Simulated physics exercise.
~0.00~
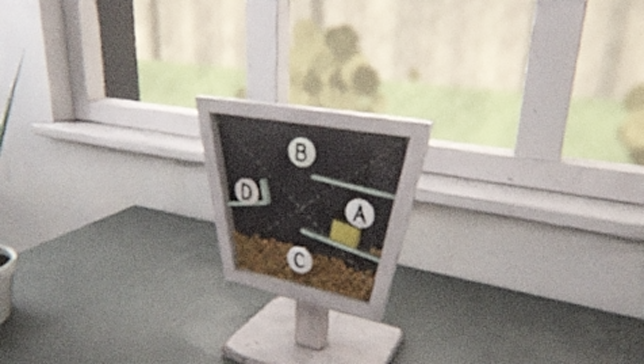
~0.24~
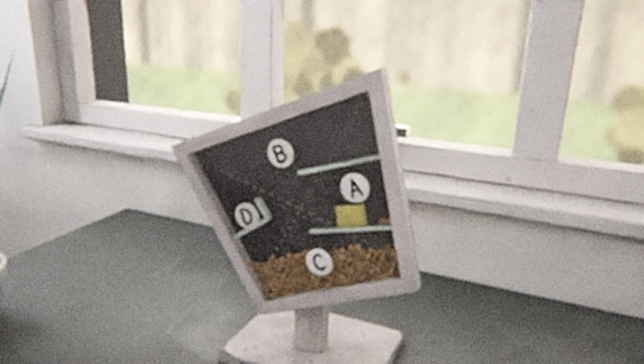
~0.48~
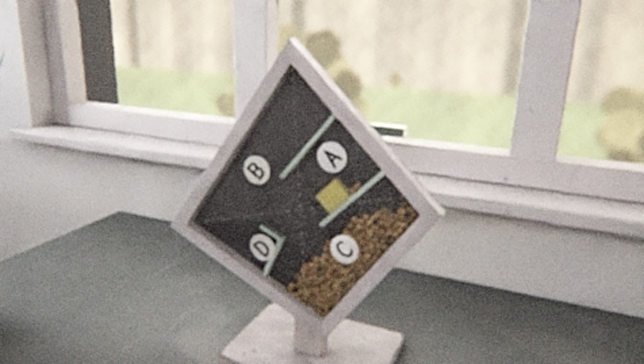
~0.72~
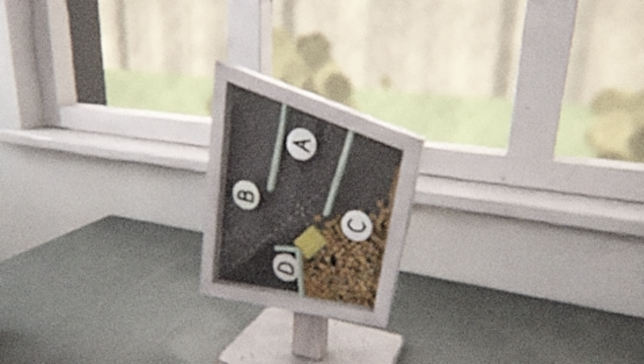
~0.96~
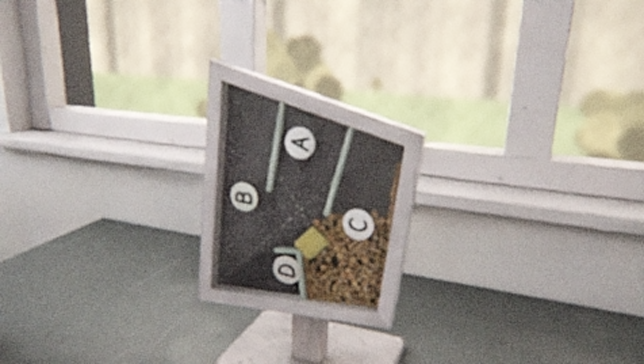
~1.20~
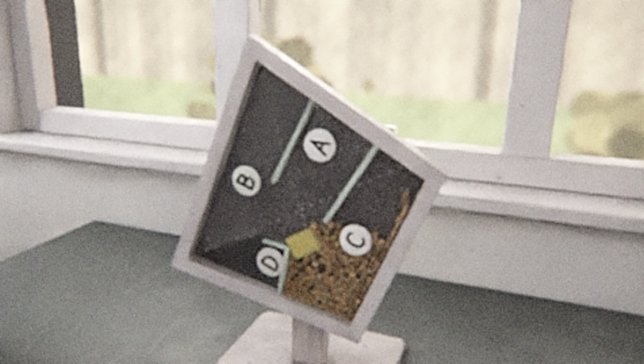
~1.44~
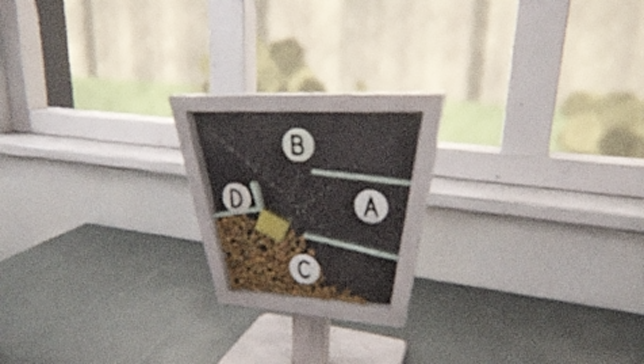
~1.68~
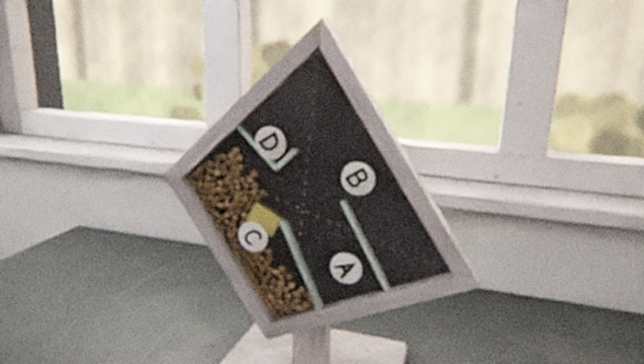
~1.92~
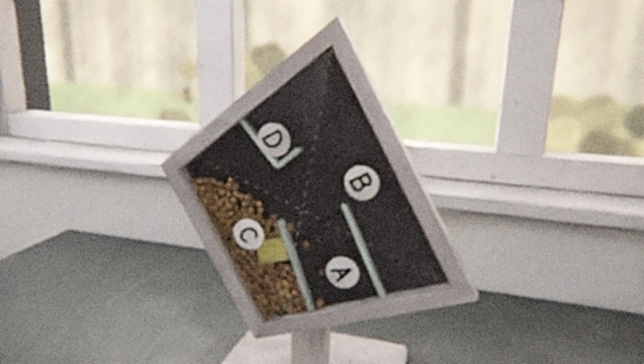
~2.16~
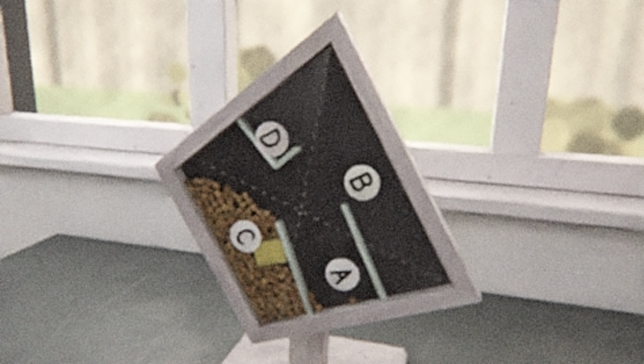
A white-framed box on a stand, seen from the front on a grey tabletop before a window, holds brown beads along its bottom and a yellow block on a thin pale ledge at right, beside letters A to D. It turns anticlockwise, and the block slides off the ledge toward D as the beads pile up at lower right. After a brief pause on its side, it swings back clockwise past upright. The beads and block shift left, then slide down beside the lower ledge. The box stops tilted clockwise, with the block resting among the beads near C.
